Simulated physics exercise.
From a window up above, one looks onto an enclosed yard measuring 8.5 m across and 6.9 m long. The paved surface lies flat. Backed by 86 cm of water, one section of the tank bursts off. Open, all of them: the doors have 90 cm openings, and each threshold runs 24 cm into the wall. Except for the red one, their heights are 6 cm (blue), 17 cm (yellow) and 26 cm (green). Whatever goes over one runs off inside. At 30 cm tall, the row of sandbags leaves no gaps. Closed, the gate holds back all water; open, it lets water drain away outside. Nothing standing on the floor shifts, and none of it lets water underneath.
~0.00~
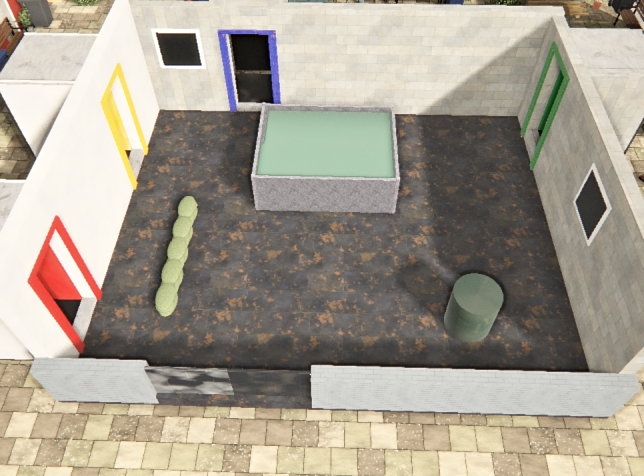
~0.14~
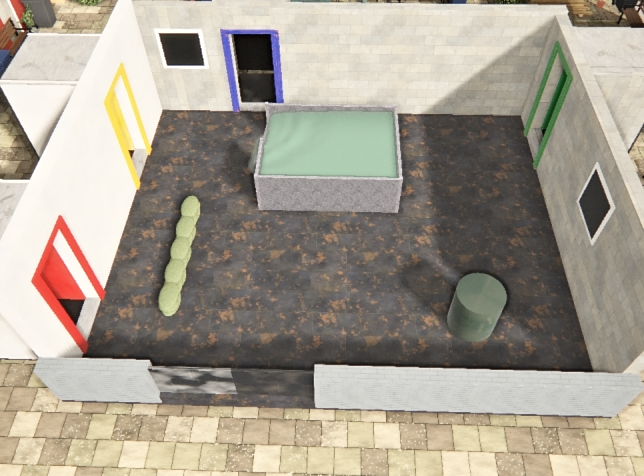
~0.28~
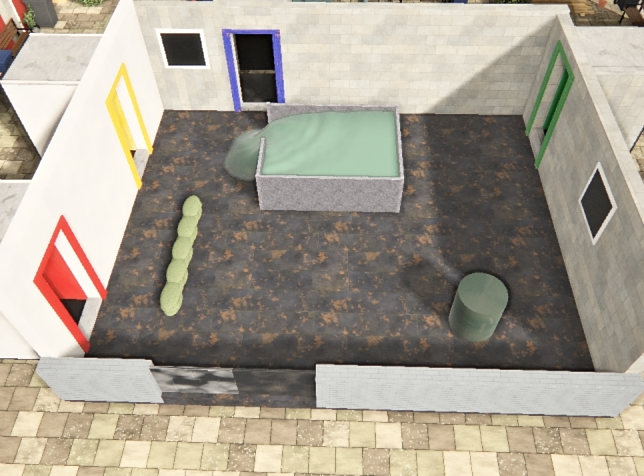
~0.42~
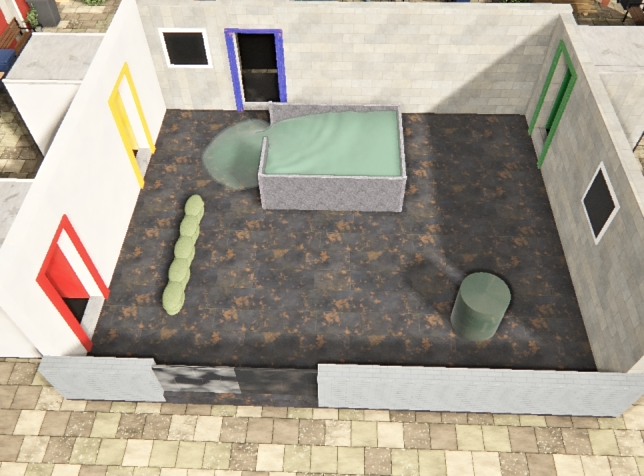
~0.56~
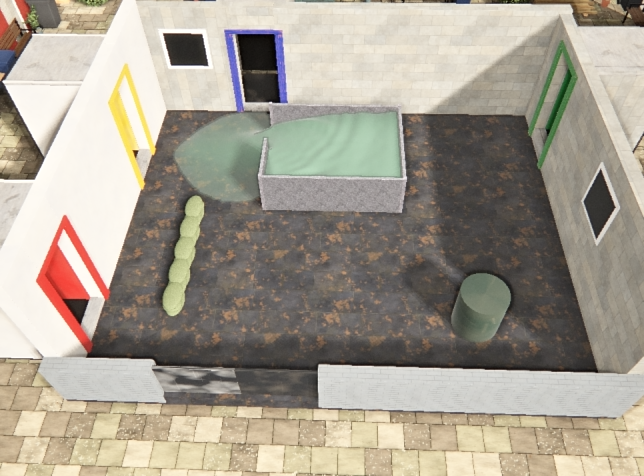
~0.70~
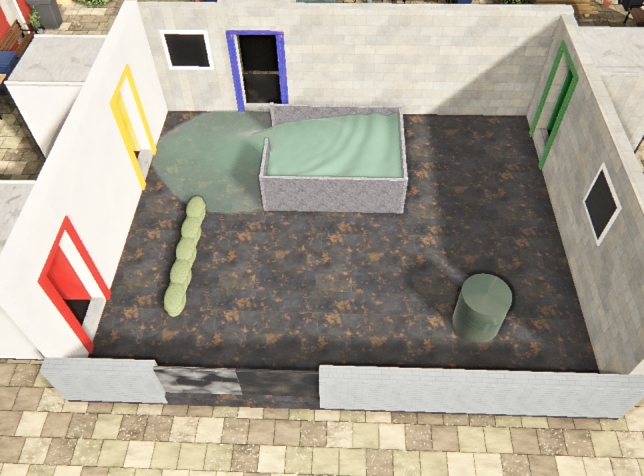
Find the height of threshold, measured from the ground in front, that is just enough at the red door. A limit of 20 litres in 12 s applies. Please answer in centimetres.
Roughly 24 cm is just enough.
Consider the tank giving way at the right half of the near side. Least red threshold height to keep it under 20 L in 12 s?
Then roughly 19 cm.
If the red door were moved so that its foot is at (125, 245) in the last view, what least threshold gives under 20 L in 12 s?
Roughly 12.0 cm.
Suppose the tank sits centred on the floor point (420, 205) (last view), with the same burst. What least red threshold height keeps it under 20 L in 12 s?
Roughly 14.5 cm is needed.
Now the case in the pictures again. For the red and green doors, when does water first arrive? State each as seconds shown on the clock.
Red 2.2 s, green 7.0 s.
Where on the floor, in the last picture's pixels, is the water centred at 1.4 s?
(296, 166), roughly.
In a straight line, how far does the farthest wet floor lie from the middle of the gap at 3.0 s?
Roughly 6.0 m from the gap.
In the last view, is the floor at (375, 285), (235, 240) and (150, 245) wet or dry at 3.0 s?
Listed order - unwetted, unwetted, soaked through.
After 1.4 s water covers 15 % of the floor, deepest (65 cm) near (168, 112); it has not reached the red door.
After 3.0 s water covers 25 % of the floor, deepest (40 cm) near (145, 182); 5 cm at the red door, 0 litres in over its 8 cm threshold.
After 12.0 s water covers 100 % of the floor, deepest (16 cm) near (85, 370); 15 cm at the red door, 285 litres in over its 8 cm threshold.
At the red door as built, the water arrived by 2.2 s and peaked near 21 cm at 4.8 s.
Run again over the same 12 s with other heights there, 38 litres in over 21 cm, 6 litres over 28.5 cm. The limit of 20 litres is kept from about 24 cm up.
